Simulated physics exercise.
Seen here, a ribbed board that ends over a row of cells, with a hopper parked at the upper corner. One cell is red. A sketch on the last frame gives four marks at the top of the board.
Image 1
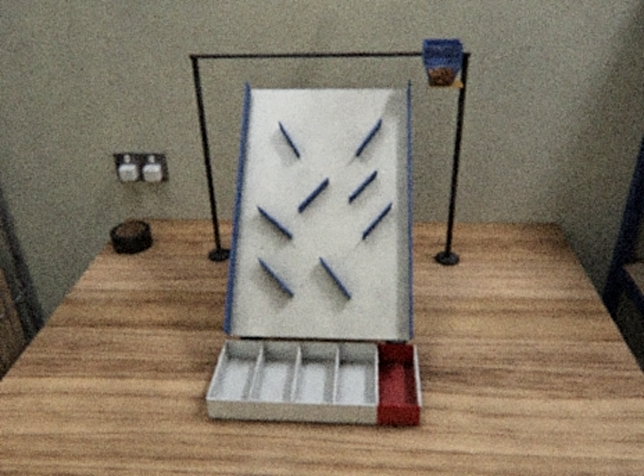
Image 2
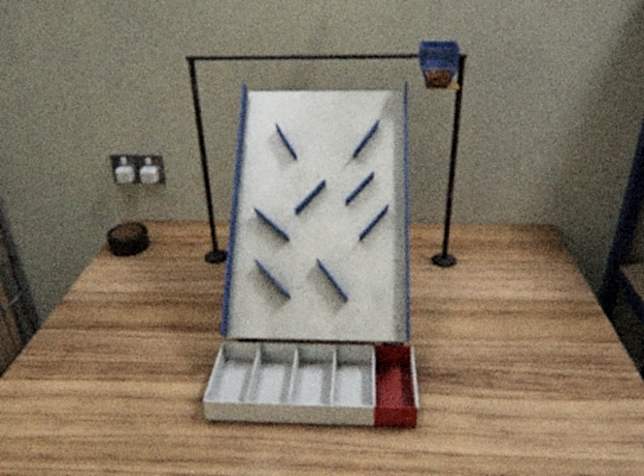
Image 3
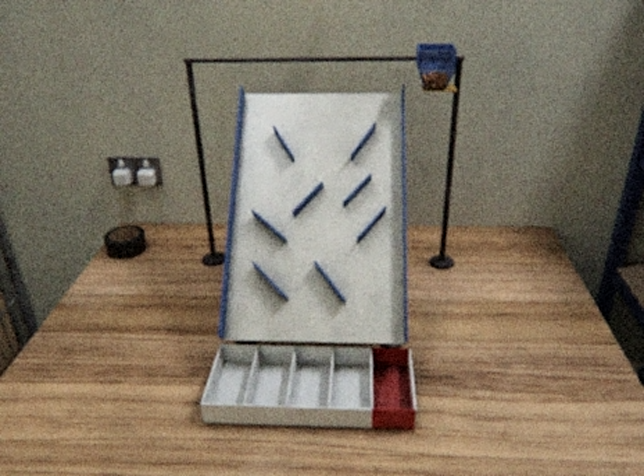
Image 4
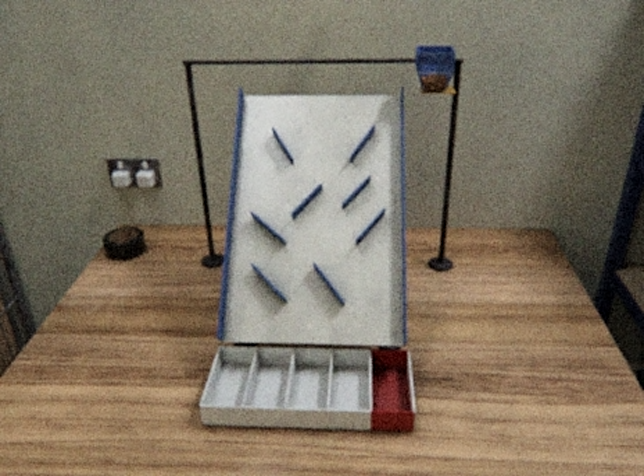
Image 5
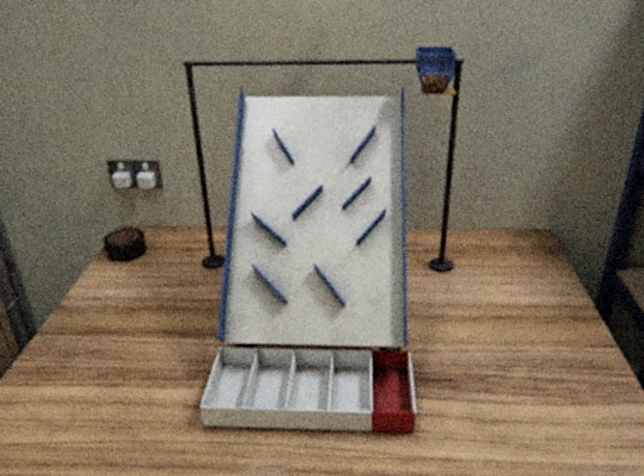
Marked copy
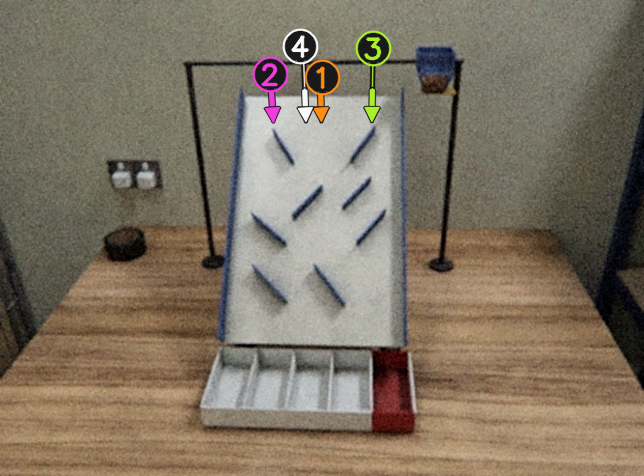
On a wooden table against a plain wall, a pale sloped board with blue ribs stands behind a row of five cells, the rightmost one red, with a small blue hopper at the upper right. The view shifts very slightly at first, then settles, while the hopper and board show no movement of their own.
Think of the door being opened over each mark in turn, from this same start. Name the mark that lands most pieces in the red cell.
Take 3.
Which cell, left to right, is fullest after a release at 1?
The third from the left.
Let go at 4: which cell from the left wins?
The third from the left.
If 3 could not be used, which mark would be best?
That is mark 1.
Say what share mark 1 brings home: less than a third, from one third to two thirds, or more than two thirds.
Less than a third.
On the marked copy, mark 1 meets the board at (321, 116); mark 2 meets the board at (273, 116); mark 3 meets the board at (371, 116); mark 4 meets the board at (305, 116).
If 1 is chosen, close to a quarter in the red cell, close to two thirds in other cells, a small share outside the box.
If 2 is chosen, a small share in the red cell, close to two thirds in other cells, close to a quarter outside the box.
If 3 is chosen, close to half in the red cell, close to a third in other cells, a small share outside the box.
If 4 is chosen, a small share in the red cell, the bulk in other cells, a small share outside the box.
